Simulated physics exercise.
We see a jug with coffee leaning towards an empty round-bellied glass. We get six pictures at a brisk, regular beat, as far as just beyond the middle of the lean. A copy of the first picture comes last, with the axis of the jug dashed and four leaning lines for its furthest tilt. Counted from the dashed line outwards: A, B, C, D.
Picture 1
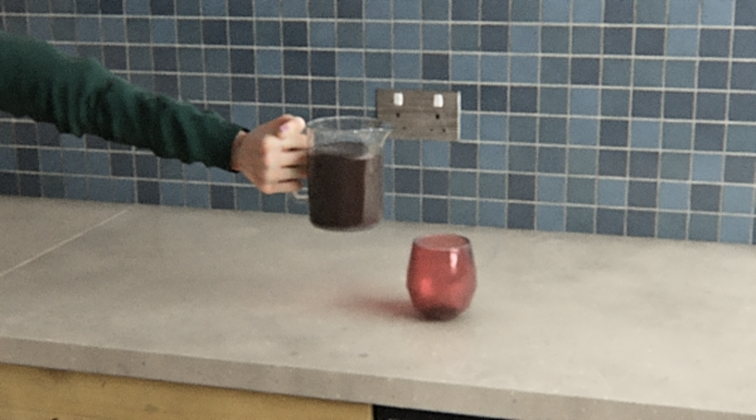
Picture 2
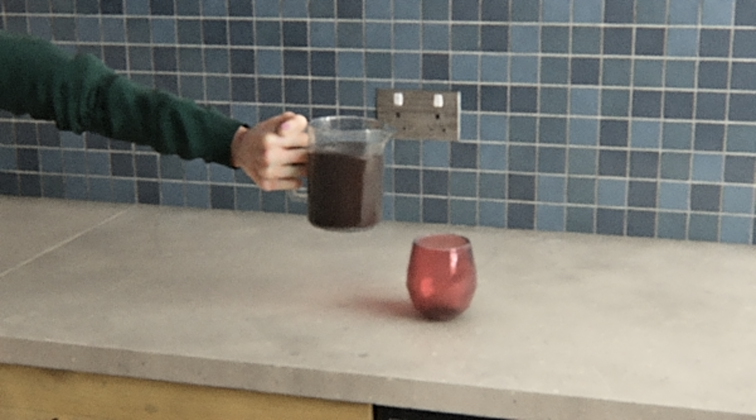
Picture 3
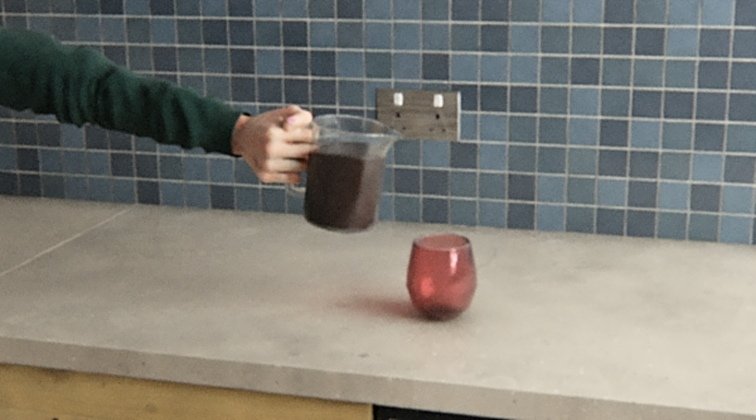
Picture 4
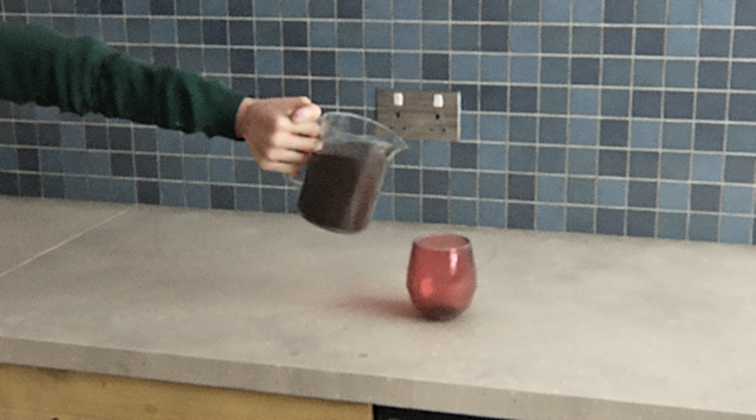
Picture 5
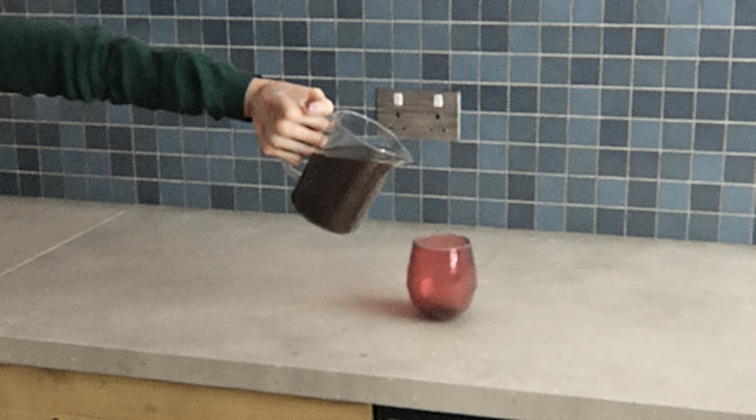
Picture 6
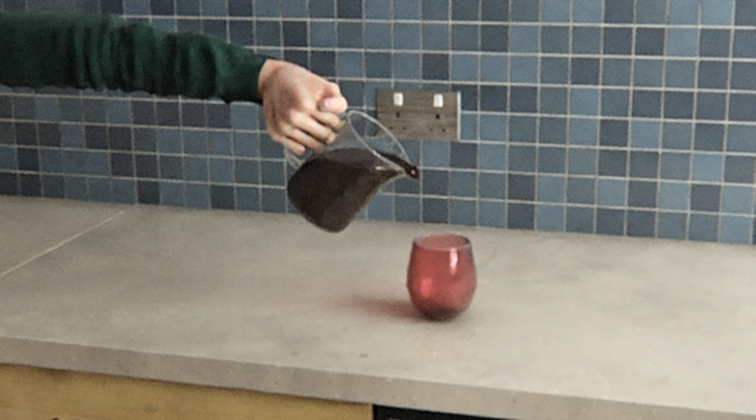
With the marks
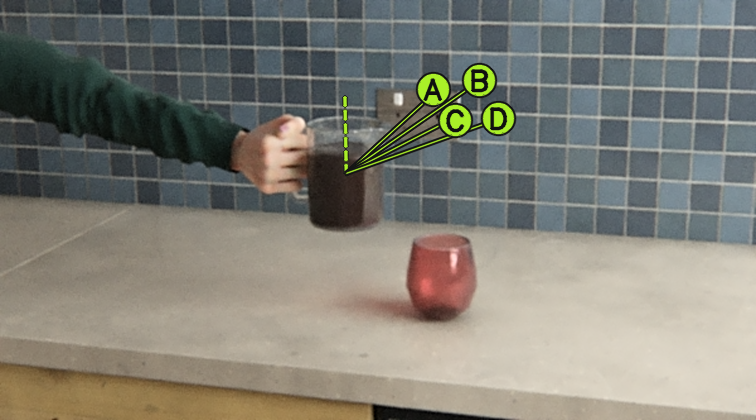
To begin with, a hand in a green sleeve holds a clear jug of dark liquid nearly upright, above and to the left of a red round-bellied glass on a pale counter. The hand steadily tilts the jug rightward, and the dark liquid slides up to the spout and just over its lip.
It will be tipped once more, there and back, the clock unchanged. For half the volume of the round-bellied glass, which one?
Go for C.
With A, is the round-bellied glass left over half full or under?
Under.
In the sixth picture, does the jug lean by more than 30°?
Yes.
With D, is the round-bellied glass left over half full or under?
Over.
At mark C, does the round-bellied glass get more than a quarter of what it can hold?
Yes, it does.
On the marked copy, A at (422, 103); B at (465, 90); C at (438, 126); D at (483, 124).
With A, the round-bellied glass ends with about 20 % of what it can hold.
With B, the round-bellied glass ends with about 33 % of what it can hold.
With C, the round-bellied glass ends with about 49 % of what it can hold.
With D, the round-bellied glass ends with about 69 % of what it can hold.
